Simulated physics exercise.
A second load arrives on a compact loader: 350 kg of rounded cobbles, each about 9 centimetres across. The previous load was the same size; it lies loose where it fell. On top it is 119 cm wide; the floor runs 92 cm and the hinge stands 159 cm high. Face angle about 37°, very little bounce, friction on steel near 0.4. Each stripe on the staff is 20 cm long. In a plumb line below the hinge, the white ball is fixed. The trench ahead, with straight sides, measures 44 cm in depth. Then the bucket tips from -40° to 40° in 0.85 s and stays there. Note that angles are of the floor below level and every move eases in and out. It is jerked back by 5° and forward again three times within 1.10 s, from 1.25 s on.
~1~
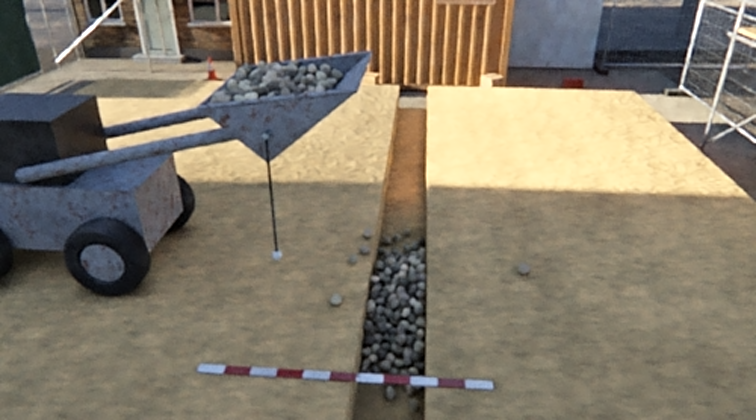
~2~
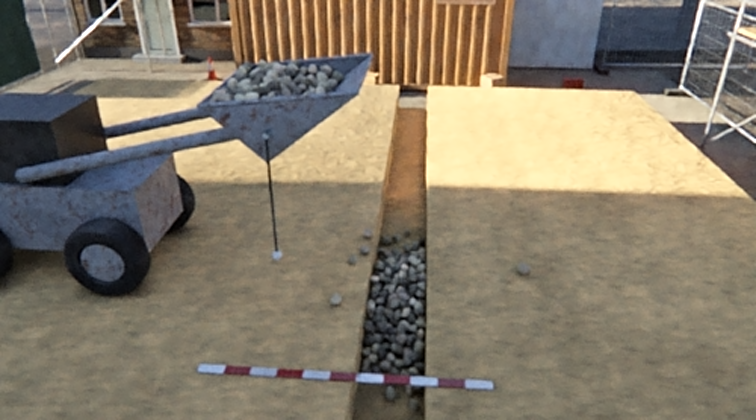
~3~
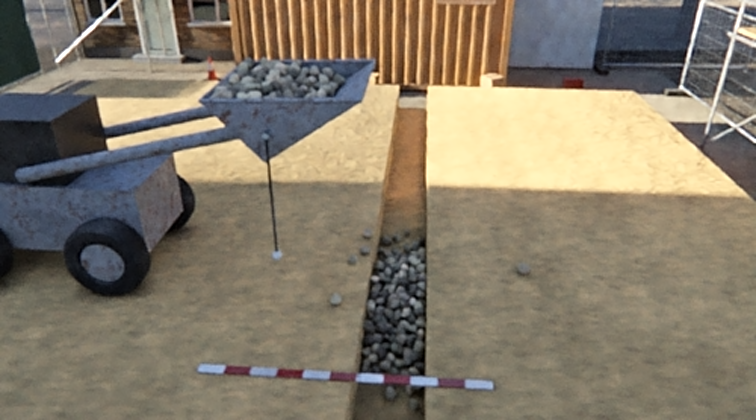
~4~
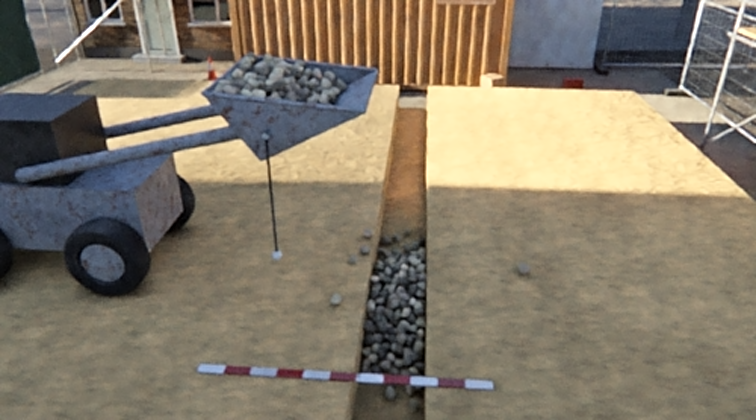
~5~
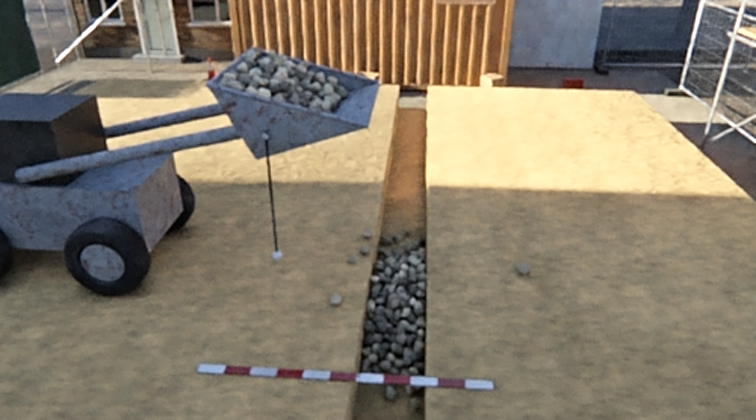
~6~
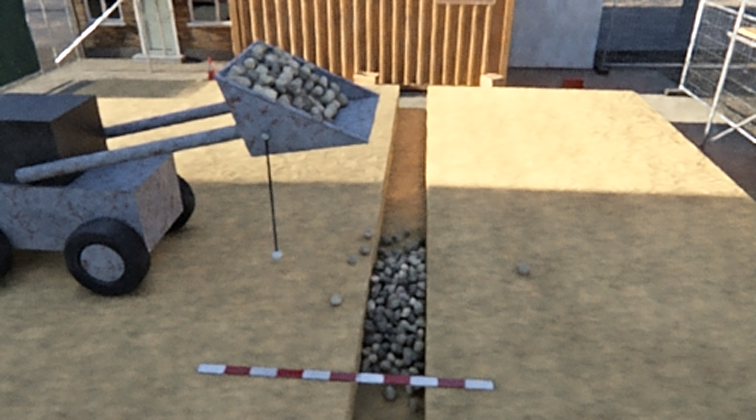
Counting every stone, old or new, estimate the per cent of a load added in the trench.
Roughly 76 per cent of a load more.
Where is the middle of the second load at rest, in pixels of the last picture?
Their middle rests near (407, 278).
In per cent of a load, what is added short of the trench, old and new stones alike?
Some 0 per cent of a load.
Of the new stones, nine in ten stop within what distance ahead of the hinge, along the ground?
About 170 cm.
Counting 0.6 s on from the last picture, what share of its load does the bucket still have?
It holds some 80 percent.
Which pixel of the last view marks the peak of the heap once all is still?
Note: Crest near (461, 268).
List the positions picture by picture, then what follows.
The bucket is at -40°, its lip at (357, 90); the top of the load is at (285, 73). The earlier load is highest near (398, 266), 1 cm above ground level, 1 % short of the trench, 98 % in the trench, in the first frame.
Lip at (358, 93), floor tilted -38°, highest stones at (275, 72), in the second frame.
Lip at (362, 100), floor tilted -34°, highest stones at (262, 71), in the third frame.
The bucket is at -27°, its lip at (365, 112); the top of the load is at (257, 65), in the fourth frame.
The bucket is at -19°, its lip at (368, 126); the top of the load is at (258, 60), in the fifth frame.
The bucket is at -9°, its lip at (368, 142); the top of the load is at (264, 55), in the sixth frame.
Then, 0.3 s after the last picture the floor is at 28°; in per cent of one load, 100 in the bucket, 1 short of the trench, 98 in the trench; the foremost stones are at (434, 282).
Then, 0.6 s after the last picture the floor is at 40°; in per cent of one load, 80 in the bucket, 20 short of the trench, 99 in the trench; the foremost stones are at (434, 282).
Then, 2.4 s after the last picture the floor is at 40°; in per cent of one load, 0 in the bucket, 1 short of the trench, 174 in the trench, 24 past the trench; the foremost stones are at (571, 281).
Then, 5.2 s after the last picture the floor is at 40°; in per cent of one load, 0 in the bucket, 1 short of the trench, 174 in the trench, 24 past the trench; the foremost stones are at (571, 281). Net gain in the trench, 76.
